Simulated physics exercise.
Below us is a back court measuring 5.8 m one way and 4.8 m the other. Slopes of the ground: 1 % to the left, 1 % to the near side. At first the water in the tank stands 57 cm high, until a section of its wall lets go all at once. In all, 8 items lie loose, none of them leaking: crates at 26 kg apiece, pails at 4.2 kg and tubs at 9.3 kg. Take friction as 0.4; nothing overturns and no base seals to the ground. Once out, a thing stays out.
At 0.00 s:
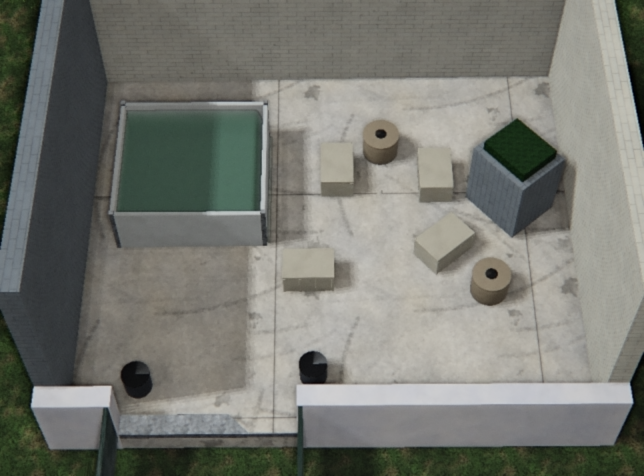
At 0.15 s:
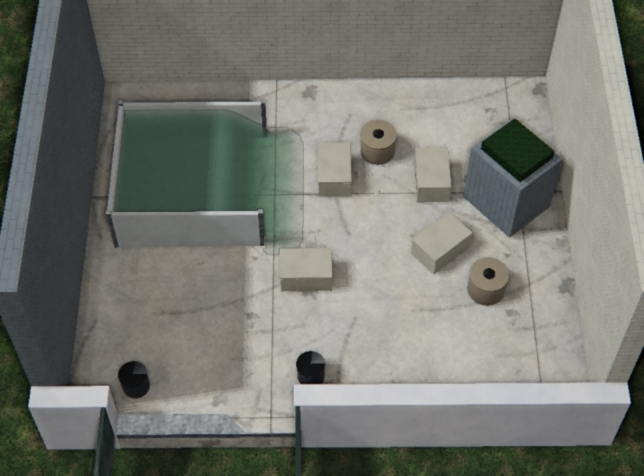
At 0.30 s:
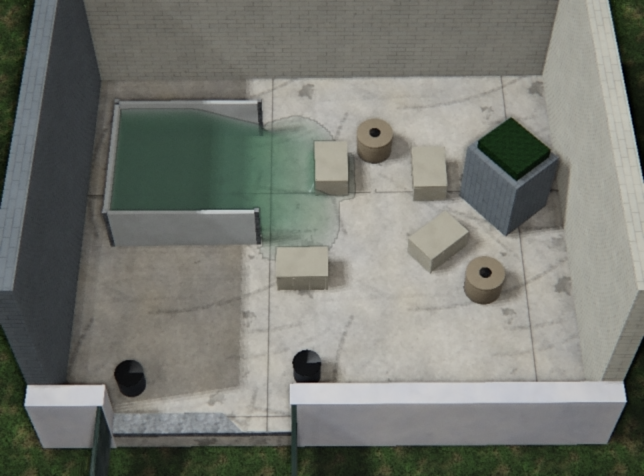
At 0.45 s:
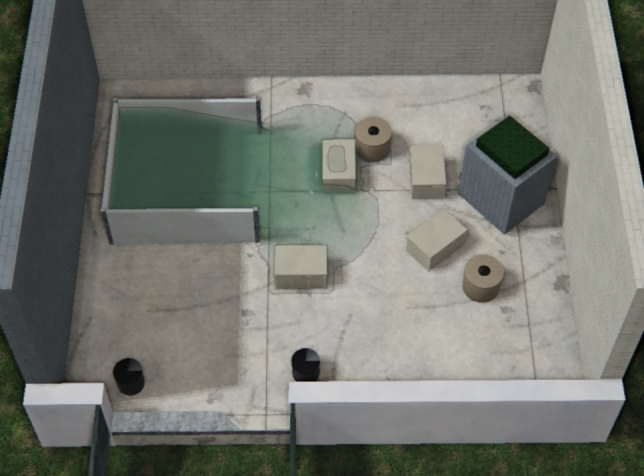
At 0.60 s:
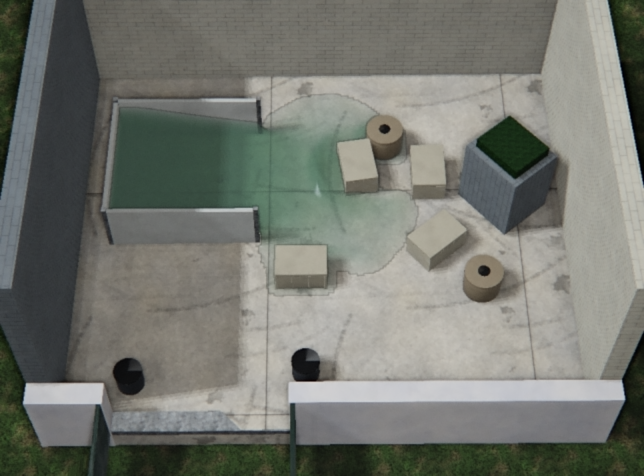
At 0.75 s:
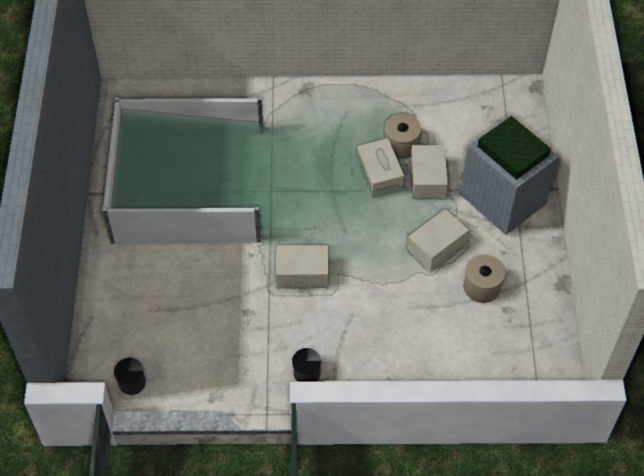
Green water poured out of the open right side of a walled tank and spread across the courtyard floor, pushing a pale crate to the right, then a round tub beside it.
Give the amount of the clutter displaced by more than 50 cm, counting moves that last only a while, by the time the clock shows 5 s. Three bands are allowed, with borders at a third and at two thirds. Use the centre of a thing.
That would be two thirds or more of them.
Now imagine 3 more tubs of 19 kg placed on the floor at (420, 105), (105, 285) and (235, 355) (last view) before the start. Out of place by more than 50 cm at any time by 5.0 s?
So it's gets above, then stays below, then stays below.
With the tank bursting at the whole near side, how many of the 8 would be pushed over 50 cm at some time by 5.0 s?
So the tally would be 2.
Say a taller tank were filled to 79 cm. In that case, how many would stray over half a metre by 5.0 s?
Then the count would be 7.
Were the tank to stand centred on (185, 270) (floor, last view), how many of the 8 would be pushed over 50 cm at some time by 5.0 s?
Result: 5 of them.
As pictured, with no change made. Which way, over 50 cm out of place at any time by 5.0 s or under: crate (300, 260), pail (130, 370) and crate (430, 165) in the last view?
Well, in that order it's not reaching it, not reaching it, topping it.
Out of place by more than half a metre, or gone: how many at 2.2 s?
By then the count is 5.
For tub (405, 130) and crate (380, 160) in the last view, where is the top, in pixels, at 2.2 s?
I'd say close to (537, 122) and close to (457, 126).
After 1.1 s 2 of 8 are over 50 cm from their spots; 0 afloat.
After 2.2 s 5 of 8 are over 50 cm from their spots; 0 afloat.
After 3.5 s 5 of 8 are over 50 cm from their spots; 5 afloat.
After 5.0 s 6 of 8 are over 50 cm from their spots, and 6 have been at some point; 3 afloat.
